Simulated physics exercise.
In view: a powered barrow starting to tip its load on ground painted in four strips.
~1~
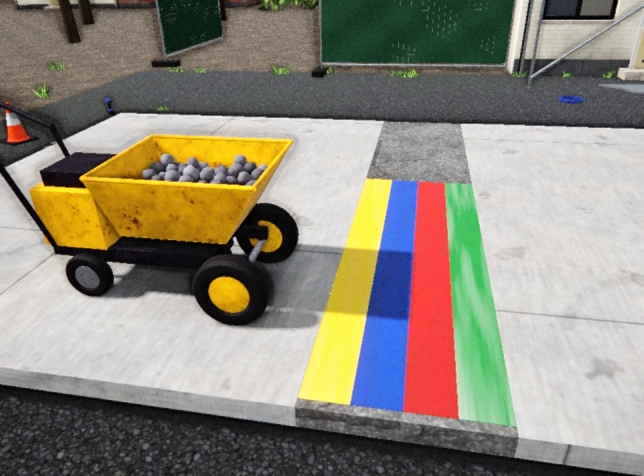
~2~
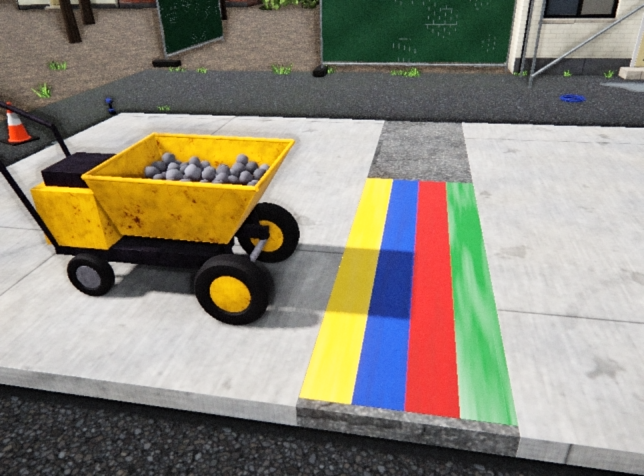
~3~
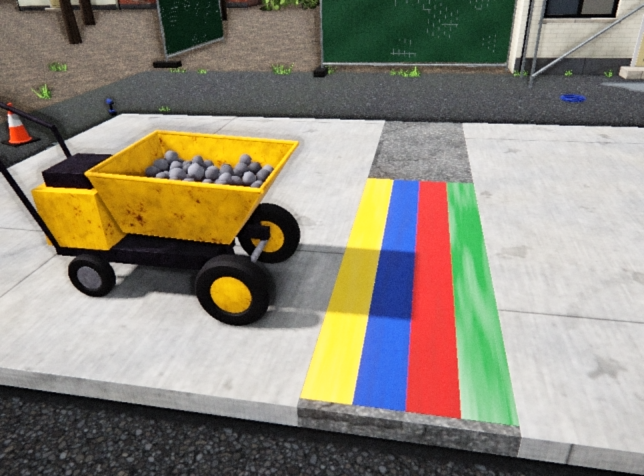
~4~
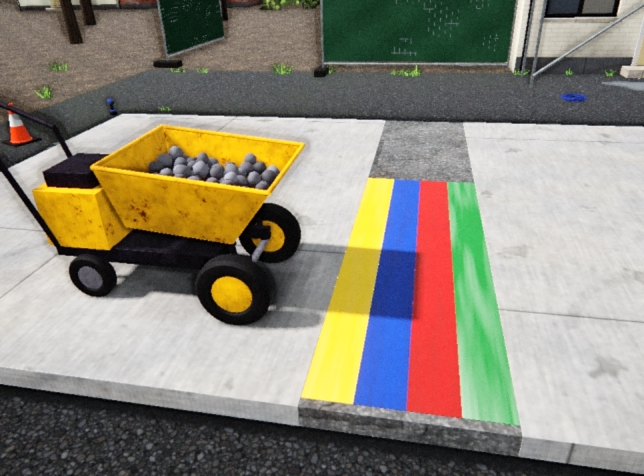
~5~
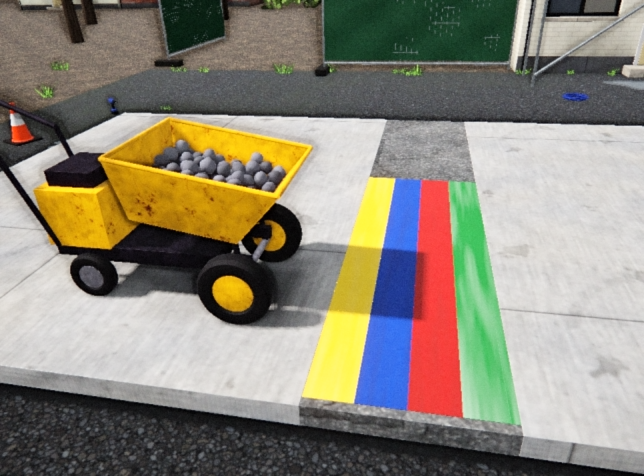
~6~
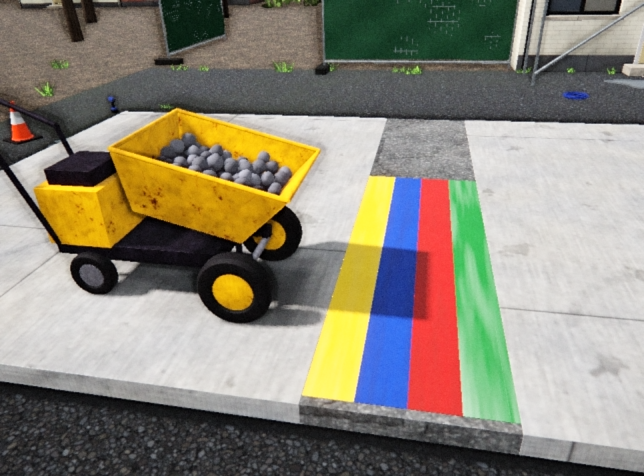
On a pale concrete slab edged by dark gravel, seen from slightly above, a brick wall and green boards stand behind. A yellow powered barrow with black wheels and a skip of round grey cobbles sits at left, an orange cone behind it, beside yellow, blue, red and green strips. The skip starts level, then slowly tilts a little to the right, while the wheels stay put.
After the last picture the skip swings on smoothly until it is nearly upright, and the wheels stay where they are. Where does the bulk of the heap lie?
Most covered: The blue band.
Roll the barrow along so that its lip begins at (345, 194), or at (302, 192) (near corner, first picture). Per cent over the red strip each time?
In turn 20 and 40 in a hundred.
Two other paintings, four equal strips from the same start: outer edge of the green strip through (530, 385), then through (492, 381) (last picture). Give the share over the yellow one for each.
First some 10, then 10 per cent.
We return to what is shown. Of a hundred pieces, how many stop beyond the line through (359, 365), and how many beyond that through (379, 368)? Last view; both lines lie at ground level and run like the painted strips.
Roughly 60 per cent, and 40 per cent.
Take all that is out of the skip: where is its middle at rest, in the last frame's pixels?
At about (396, 294).
Shortly afterwards, skip tipped steeply; the whole lot in the skip.
Next, skip tipped steeply; all but a few in the skip; only a few over the yellow strip; only a few over the blue strip.
Some moments later, skip tipped right over; near a third in the skip; a little over the yellow strip; near a third over the blue strip; a little over the red strip; only a few over the green strip; only a few off the paint.
In the end, skip tipped right over; near a quarter in the skip; a little over the yellow strip; near a third over the blue strip; a little over the red strip; only a few over the green strip; only a few off the paint.
